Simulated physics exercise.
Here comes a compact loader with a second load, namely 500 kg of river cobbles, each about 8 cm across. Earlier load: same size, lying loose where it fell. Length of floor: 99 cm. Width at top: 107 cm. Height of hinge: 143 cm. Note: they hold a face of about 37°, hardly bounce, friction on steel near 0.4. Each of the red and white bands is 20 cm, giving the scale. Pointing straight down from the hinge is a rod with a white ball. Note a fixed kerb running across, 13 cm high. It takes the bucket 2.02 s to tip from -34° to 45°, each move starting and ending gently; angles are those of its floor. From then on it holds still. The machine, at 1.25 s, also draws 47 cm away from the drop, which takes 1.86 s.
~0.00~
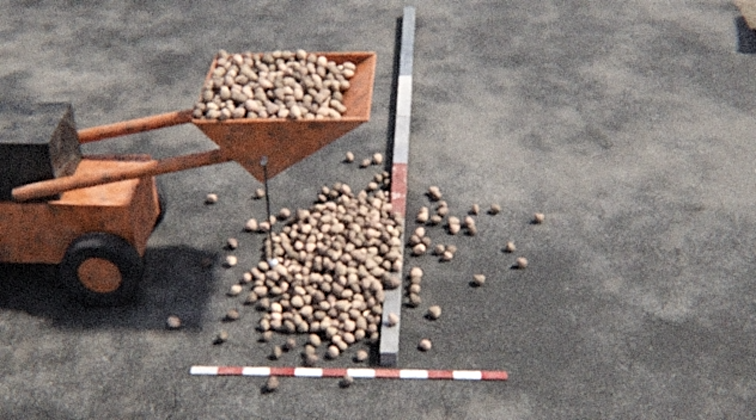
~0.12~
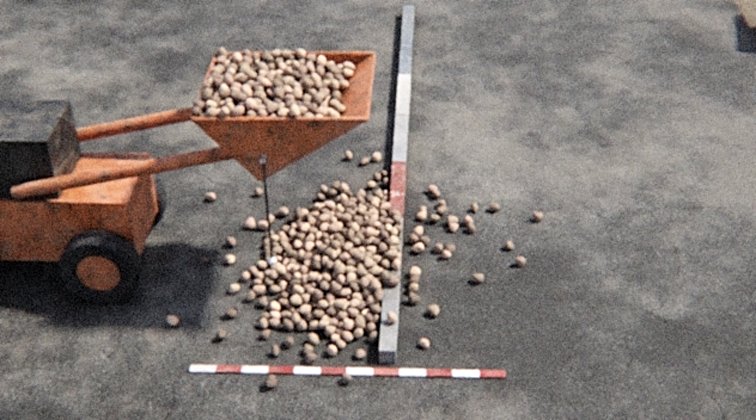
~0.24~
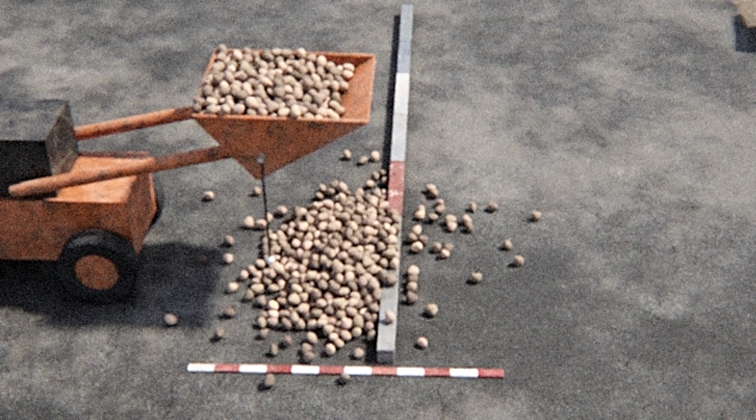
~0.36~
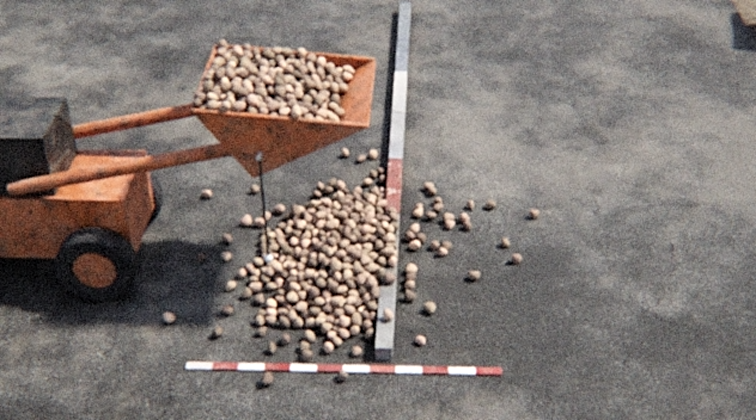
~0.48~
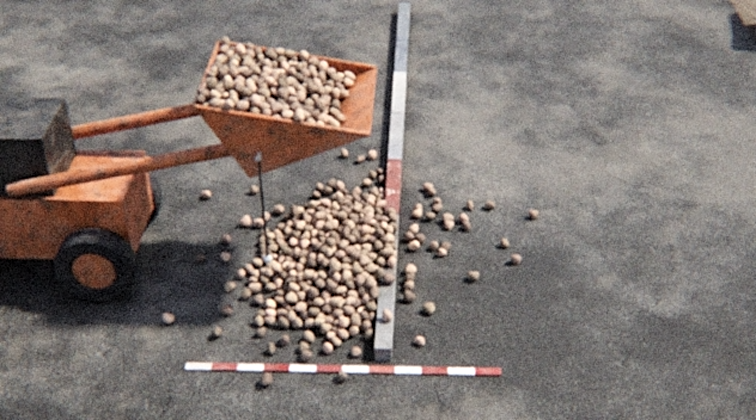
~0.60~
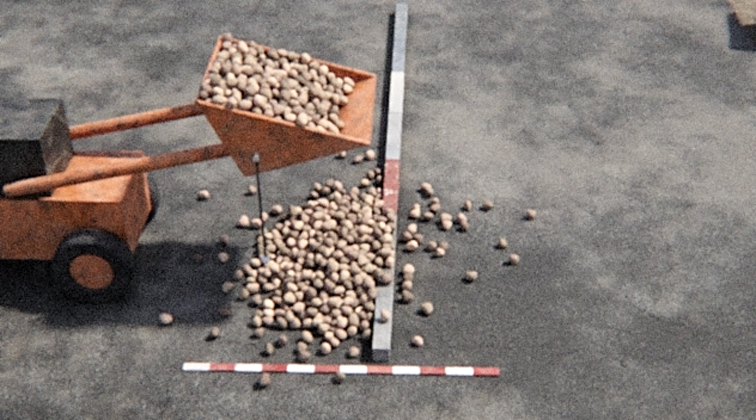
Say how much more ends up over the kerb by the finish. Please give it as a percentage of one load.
Some 51 per cent is added.
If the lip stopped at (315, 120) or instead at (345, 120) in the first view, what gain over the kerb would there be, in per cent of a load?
Roughly 10 and 30 percent, in that order.
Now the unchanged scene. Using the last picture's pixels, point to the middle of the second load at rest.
Their middle is at about (390, 255).
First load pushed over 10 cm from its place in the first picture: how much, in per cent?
Roughly 10 % of them.
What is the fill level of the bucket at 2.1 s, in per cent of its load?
5 %.
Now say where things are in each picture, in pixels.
The first picture shows lip at (368, 120), floor tilted -34°, highest stones at (266, 68). The earlier load is highest near (360, 242), 29 cm above ground level, 95 % on this side of the kerb, 5 % over the kerb.
In the second picture, the bucket is at -33°, its lip at (367, 119); the top of the load is at (261, 69); the stones move at 0.1 m/s on average.
The third picture shows lip at (367, 122), floor tilted -31°, highest stones at (254, 64); the stones move at 0.1 m/s on average.
In the fourth picture, the bucket is at -27°, its lip at (368, 126); the top of the load is at (234, 64); the stones move at 0.2 m/s on average.
The fifth picture shows lip at (369, 135), floor tilted -23°, highest stones at (230, 58); the stones move at 0.2 m/s on average.
In the sixth picture, the bucket is at -17°, its lip at (369, 144); the top of the load is at (228, 54); the stones move at 0.2 m/s on average.
After 1.5 s the floor is at 33°; in per cent of one load, 86 in the bucket, 108 on this side of the kerb, 5 over the kerb; the foremost stones are at (487, 230).
After 2.1 s the floor is at 45°; in per cent of one load, 7 in the bucket, 154 on this side of the kerb, 39 over the kerb; the foremost stones are at (500, 243).
After 3.6 s the floor is at 45°; in per cent of one load, 0 in the bucket, 144 on this side of the kerb, 56 over the kerb; the foremost stones are at (581, 271).
After 6.2 s the floor is at 45°; in per cent of one load, 0 in the bucket, 144 on this side of the kerb, 56 over the kerb; the foremost stones are at (581, 271). Net gain over the kerb, 51.
